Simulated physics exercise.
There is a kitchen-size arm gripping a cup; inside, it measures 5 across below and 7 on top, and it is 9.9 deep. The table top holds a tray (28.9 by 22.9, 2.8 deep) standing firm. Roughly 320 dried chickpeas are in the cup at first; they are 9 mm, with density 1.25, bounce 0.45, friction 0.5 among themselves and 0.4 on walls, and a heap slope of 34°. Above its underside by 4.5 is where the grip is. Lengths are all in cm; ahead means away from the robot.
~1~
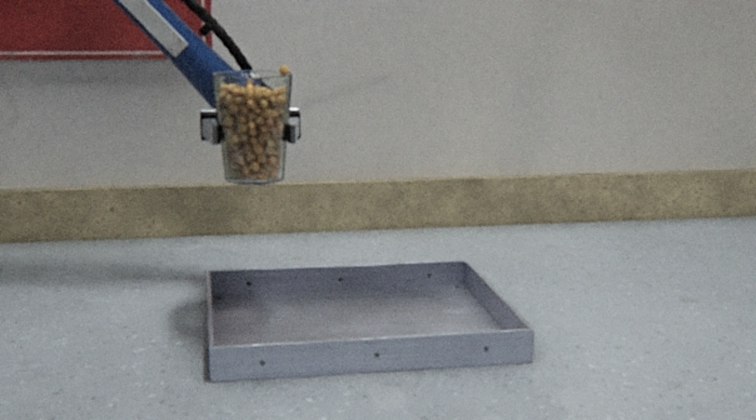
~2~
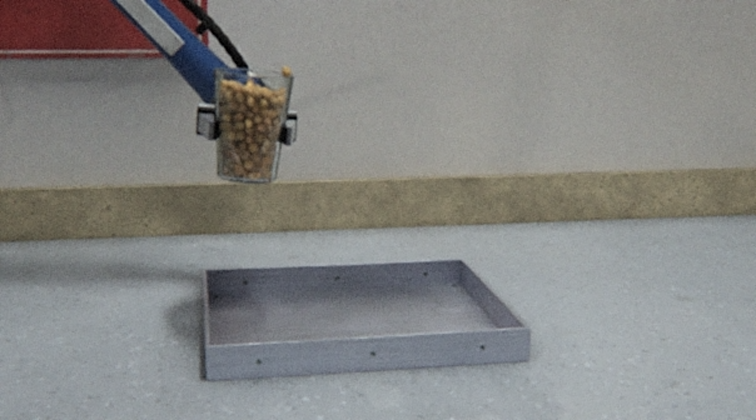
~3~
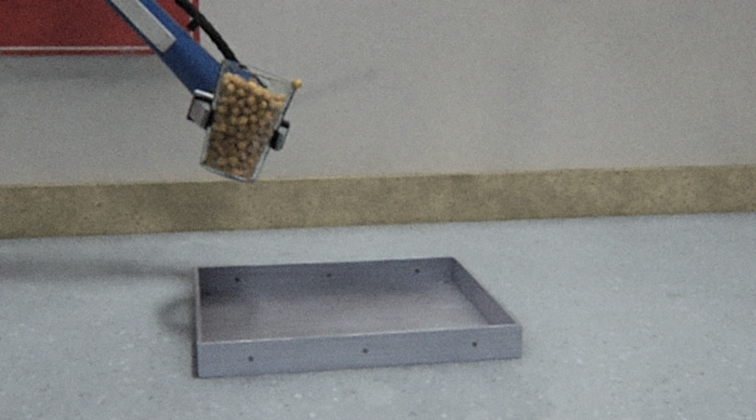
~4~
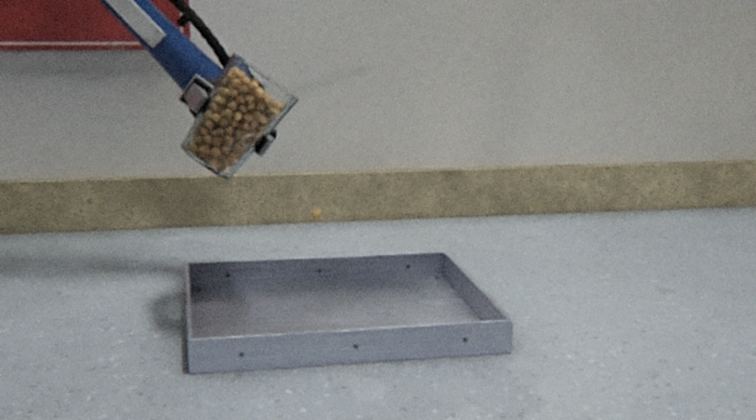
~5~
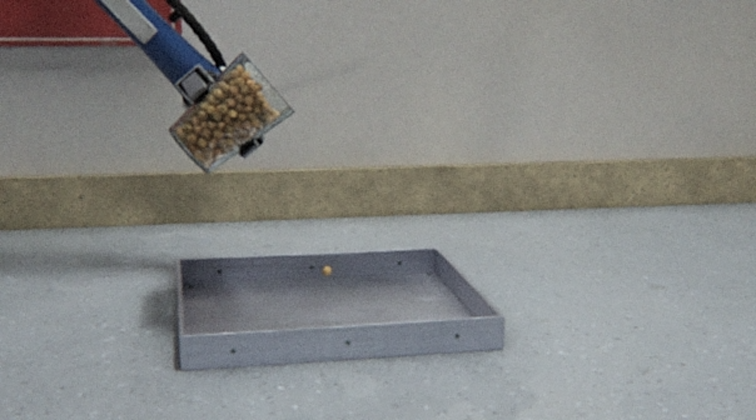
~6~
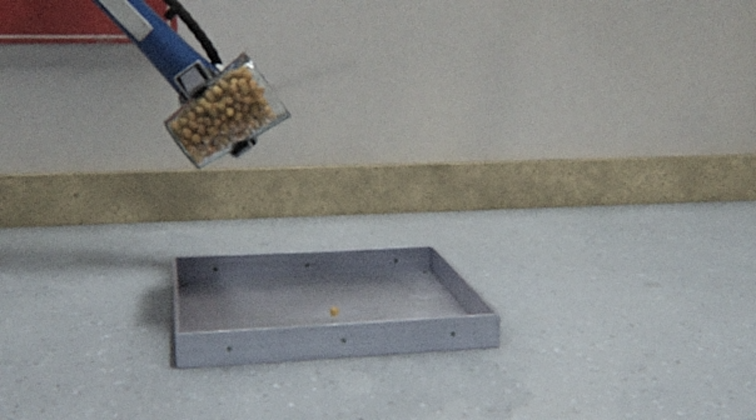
A blue robotic arm tilting a clear cup of chickpeas to the right, with a single chickpea dropping into the grey tray below.
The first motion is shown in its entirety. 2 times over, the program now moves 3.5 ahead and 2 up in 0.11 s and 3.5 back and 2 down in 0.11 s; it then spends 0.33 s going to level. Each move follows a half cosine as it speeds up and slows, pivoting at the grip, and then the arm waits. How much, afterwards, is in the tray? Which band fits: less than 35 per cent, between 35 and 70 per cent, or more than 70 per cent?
It falls between 35 and 70 per cent.
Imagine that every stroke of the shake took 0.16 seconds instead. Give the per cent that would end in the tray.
It would come to around 15 %.
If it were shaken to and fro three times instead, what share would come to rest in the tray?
50 per cent.
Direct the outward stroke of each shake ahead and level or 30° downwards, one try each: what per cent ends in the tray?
You'd get some 25 per cent with the first setting and some 15 per cent with the second.
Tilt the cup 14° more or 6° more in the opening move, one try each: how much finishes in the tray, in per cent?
I'd say close to 65 and 50 per cent, in that order.
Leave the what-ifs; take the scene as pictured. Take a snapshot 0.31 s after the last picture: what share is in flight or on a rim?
Roughly 29 percent.
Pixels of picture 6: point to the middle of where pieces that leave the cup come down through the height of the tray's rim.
Estimated centre around (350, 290) in pixels.
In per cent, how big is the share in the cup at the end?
About 55 percent.
Then, 0.31 s after the last picture, tilted 55° forward, highest piece 24 above the table; 222 in the cup, 5 in the tray, 91 in flight or on a rim.
Then, 0.62 s after the last picture, tilted 25° forward, highest piece 24 above the table; 177 in the cup, 138 in the tray, 1 on the table or floor, 2 in flight or on a rim.
Then, 0.97 s after the last picture, level, highest piece 23 above the table; 177 in the cup, 139 in the tray, 2 on the table or floor.
Then, 2.02 s after the last picture, level, highest piece 23 above the table; 177 in the cup, 139 in the tray, 2 on the table or floor.
Final count, 177 in the cup, 139 in the tray, 2 on the table or floor. That is 44 % in the tray.
